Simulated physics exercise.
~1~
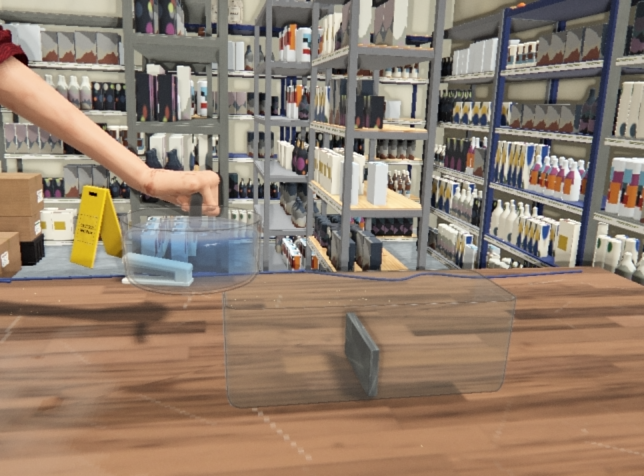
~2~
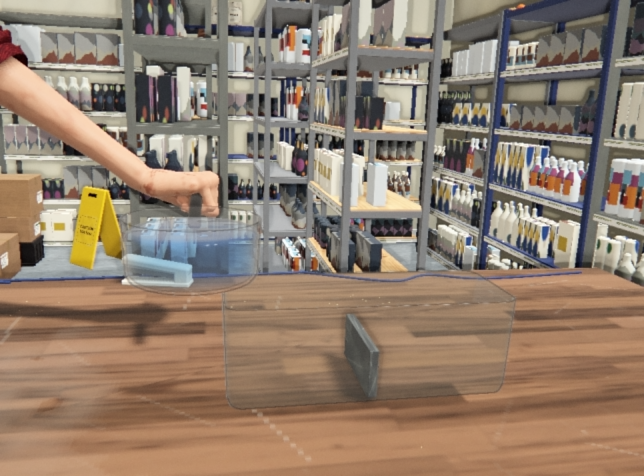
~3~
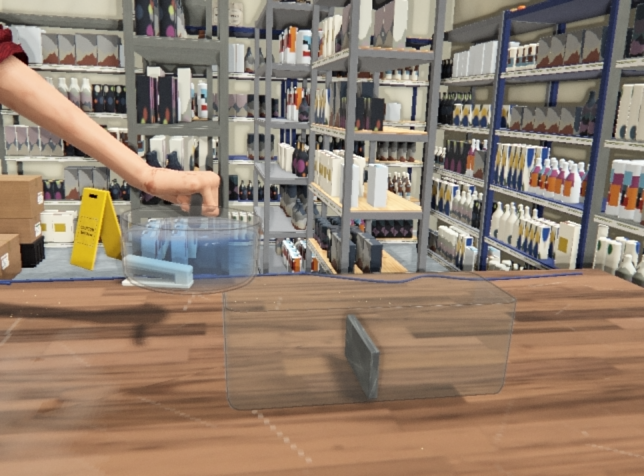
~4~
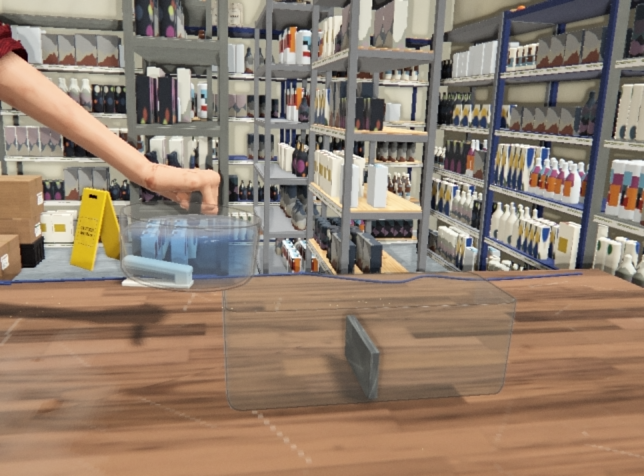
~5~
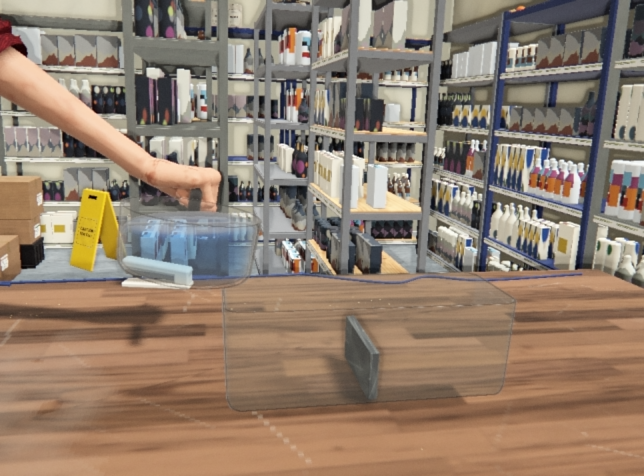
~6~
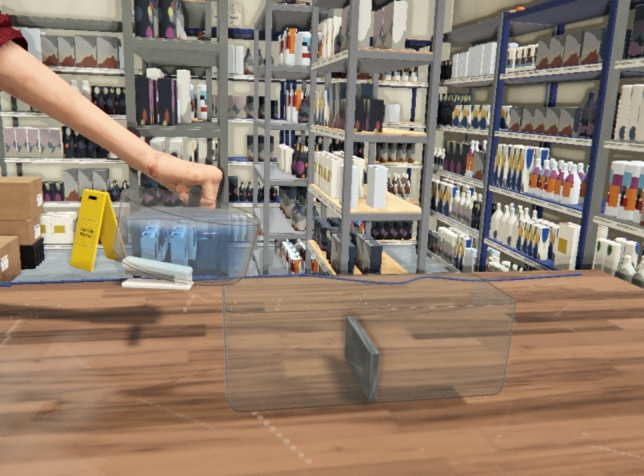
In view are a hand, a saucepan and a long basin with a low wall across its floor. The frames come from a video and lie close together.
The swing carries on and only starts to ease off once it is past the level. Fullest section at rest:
Settles mostly left.
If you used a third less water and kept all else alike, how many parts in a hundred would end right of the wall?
My estimate is about 0 percent.
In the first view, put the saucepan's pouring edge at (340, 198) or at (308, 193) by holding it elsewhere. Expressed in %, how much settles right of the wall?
In order, roughly 95 percent and 90 percent.
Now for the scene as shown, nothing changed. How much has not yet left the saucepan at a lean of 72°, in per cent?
It still holds around 45 per cent there.
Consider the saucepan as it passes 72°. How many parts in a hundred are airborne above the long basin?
Estimate: Some 35 per cent.
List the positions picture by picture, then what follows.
In the first frame, it leans 0°; its right rim is at (261, 218); the water meets the walls at (125, 229) and (258, 228); the long basin's rim runs from (224, 292) to (495, 285); the wall's top is at (362, 331).
In the second frame, it leans 1°; its right rim is at (260, 220); the water meets the walls at (126, 230) and (257, 229).
In the third frame, it leans 2°; its right rim is at (261, 221); the water meets the walls at (125, 229) and (257, 228).
In the fourth frame, it leans 5°; its right rim is at (260, 221); the water meets the walls at (125, 227) and (258, 226).
In the fifth frame, it leans 8°; its right rim is at (260, 222); the water meets the walls at (123, 223) and (257, 223).
In the sixth frame, it leans 13°; its right rim is at (260, 222); the water meets the walls at (121, 217) and (258, 219).
A moment on, the tilt is 72° and 45 per cent is still to pour, 19 is left of the wall and 0 right of it.
Next, the tilt is 112° and 3 per cent is still to pour, 79 is left of the wall and 10 right of it.
Then the tilt is 122° and 0 per cent is still to pour, 89 is left of the wall and 11 right of it.
Later the tilt is 122° and 0 per cent is still to pour, 88 is left of the wall and 11 right of it.
In the end 88 per cent lies left of the wall, 11 right of it and 1 outside.
